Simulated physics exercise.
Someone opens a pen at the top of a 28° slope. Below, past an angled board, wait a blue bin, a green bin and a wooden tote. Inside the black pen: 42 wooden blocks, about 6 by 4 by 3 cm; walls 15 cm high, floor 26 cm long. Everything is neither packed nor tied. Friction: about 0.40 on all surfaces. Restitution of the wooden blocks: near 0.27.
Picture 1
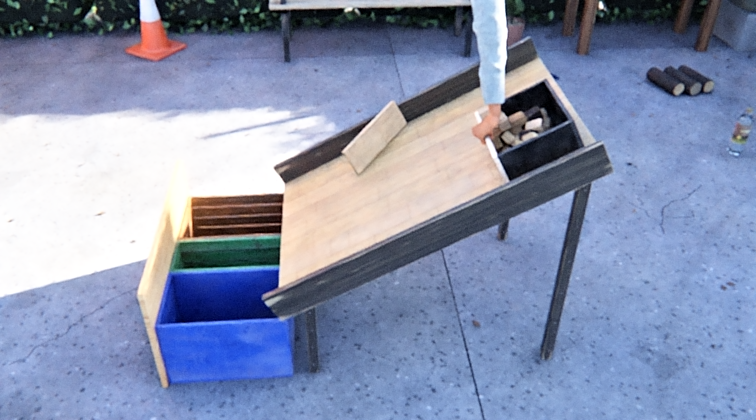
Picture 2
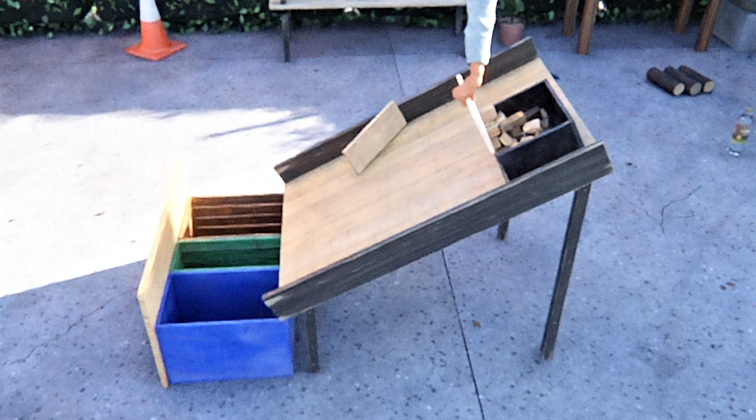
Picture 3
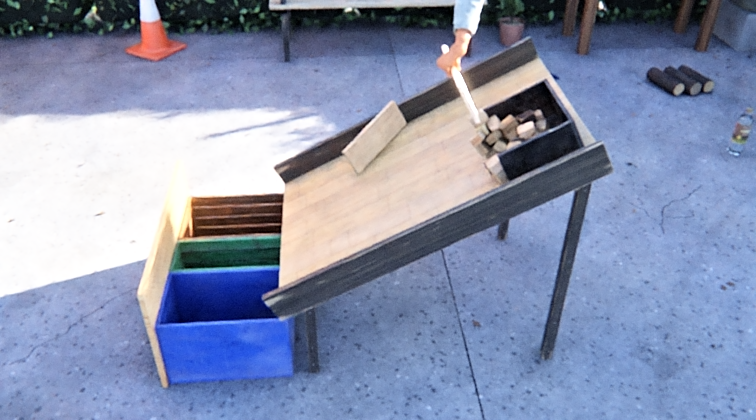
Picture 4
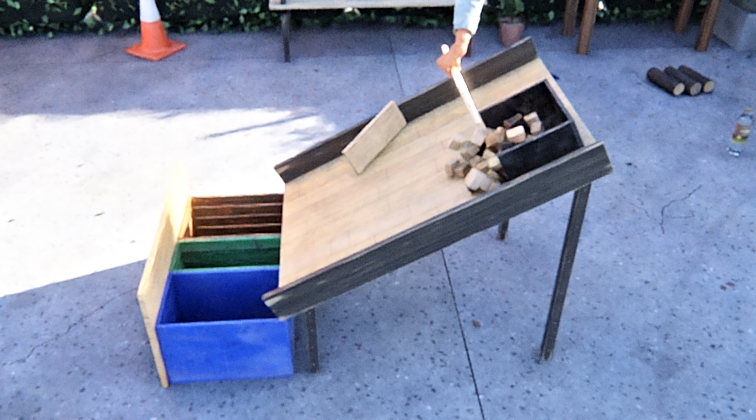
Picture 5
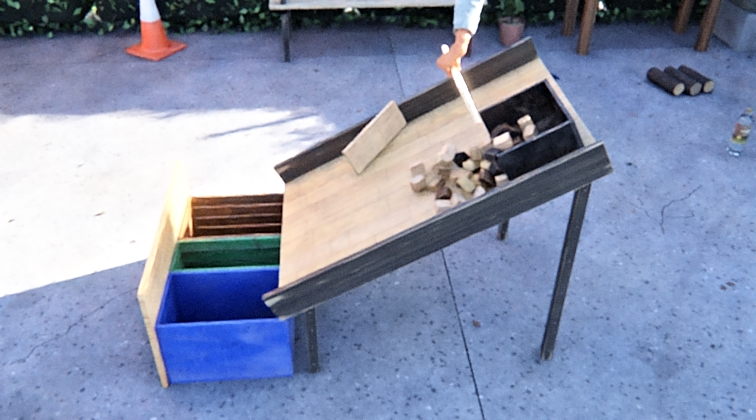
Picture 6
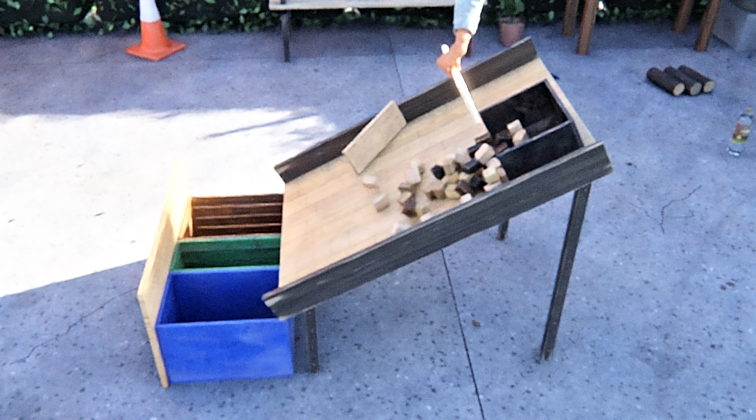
At first, a hand grips a pale strip at the open side of a black pen full of wooden blocks atop a sloping board, with bins at its lower left. The hand swings the strip aside, and the blocks slide out and spread down the board toward the left.
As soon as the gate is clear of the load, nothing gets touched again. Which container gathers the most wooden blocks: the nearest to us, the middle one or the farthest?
The bulk is left in the one right by us.
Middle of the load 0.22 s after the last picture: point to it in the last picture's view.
I'd put it close to (419, 194).
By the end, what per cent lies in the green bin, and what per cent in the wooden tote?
About 35 in a hundred first and about 5 in a hundred second.
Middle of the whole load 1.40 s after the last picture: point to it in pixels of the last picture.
Roughly at pixel (205, 330).
Then, 0.22 s after the last picture, 2 still in the black pen and 40 on the slope.
Then, 0.50 s after the last picture, 4 in the blue bin, 2 in the green bin, 1 in the wooden tote, 32 on the slope and 3 in the air.
Then, 0.90 s after the last picture, 18 in the blue bin, 8 in the green bin, 2 in the wooden tote, 13 on the slope and 1 in the air.
When it is over (1.40 s after the last picture), 26 in the blue bin, 14 in the green bin and 2 in the wooden tote.
